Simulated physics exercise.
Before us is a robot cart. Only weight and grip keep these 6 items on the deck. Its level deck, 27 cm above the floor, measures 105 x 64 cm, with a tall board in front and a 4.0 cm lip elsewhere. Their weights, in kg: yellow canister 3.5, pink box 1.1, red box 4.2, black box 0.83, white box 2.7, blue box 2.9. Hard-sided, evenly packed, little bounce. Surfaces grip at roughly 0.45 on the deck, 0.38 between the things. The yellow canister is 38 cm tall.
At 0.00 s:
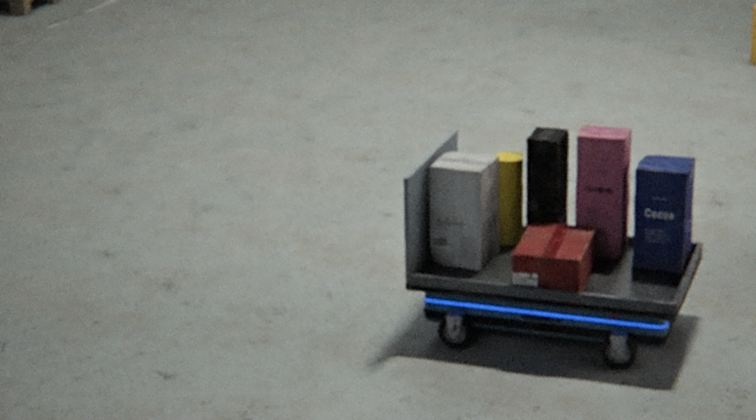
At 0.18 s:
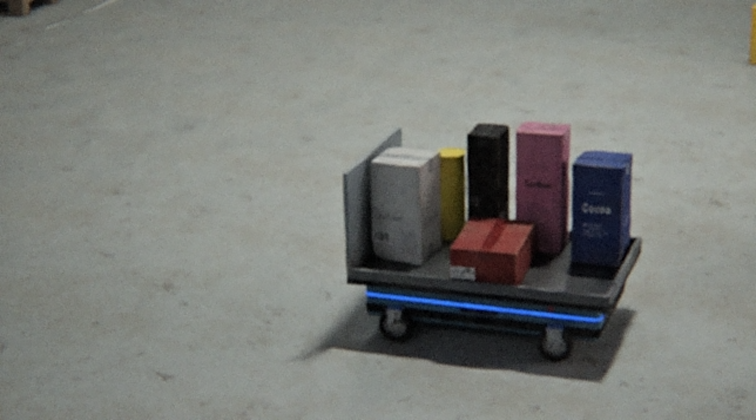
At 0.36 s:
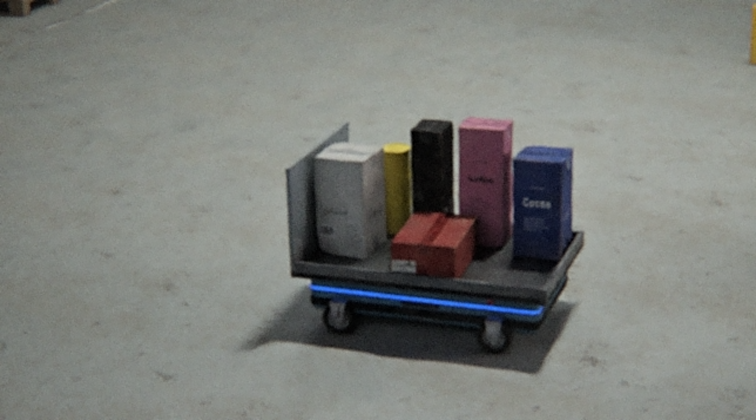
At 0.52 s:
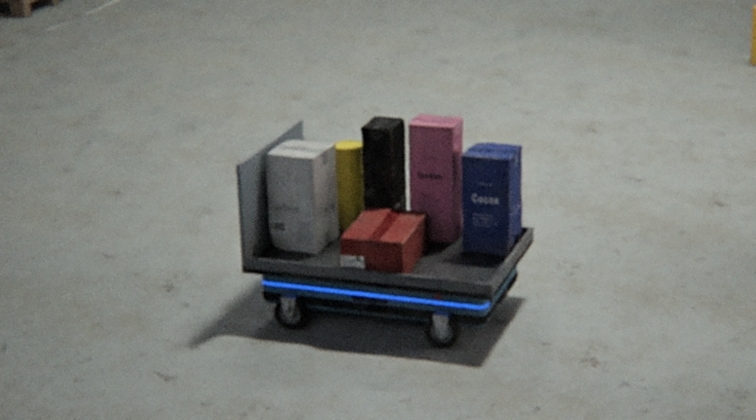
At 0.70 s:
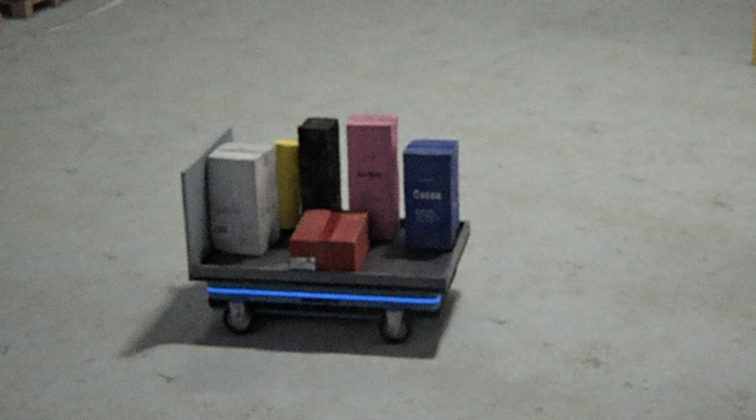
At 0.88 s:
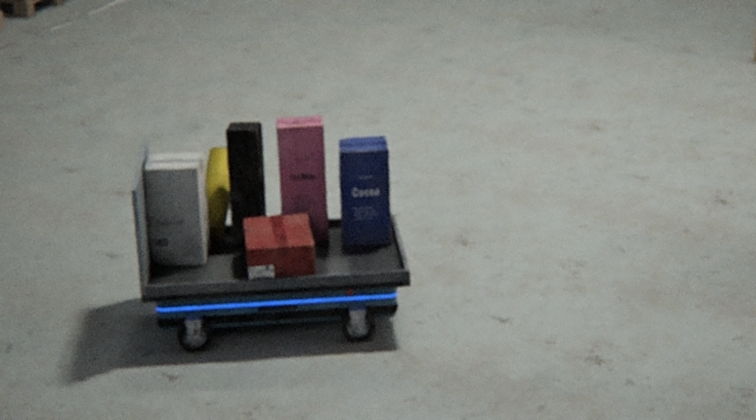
Across a concrete floor, a loaded robot cart rolls left, then turns as a yellow canister leans.
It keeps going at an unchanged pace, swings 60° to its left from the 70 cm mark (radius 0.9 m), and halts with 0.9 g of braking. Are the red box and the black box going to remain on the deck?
The red box stays on the cart and the black box comes off the cart.
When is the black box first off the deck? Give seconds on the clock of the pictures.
Near 2.0 s.
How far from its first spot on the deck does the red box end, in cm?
Some 12 cm.
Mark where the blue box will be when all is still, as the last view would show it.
Near (138, 234).
After 1.08 s, 151 cm covered, turned 42°; black box 11° off upright near (168, 198); white box moved 10 cm.
After 1.48 s, 203 cm covered, turned 60°; black box 16° off upright near (35, 239); red box moved 2 cm near (121, 303); white box moved 10 cm.
After 1.88 s, 205 cm covered, turned 60°, stopped; black box 47° off upright; red box moved 11 cm near (96, 311); pink box 20° off upright.
After 2.48 s, 205 cm covered, turned 60°, stopped; black box now off the deck; red box moved 11 cm near (96, 311); pink box 24° off upright.
In the end (3.1 s), off the deck, yellow canister and black box; not toppled but over 10 cm from the start, pink box, red box, white box and blue box. In the last view, red box near (96, 311).
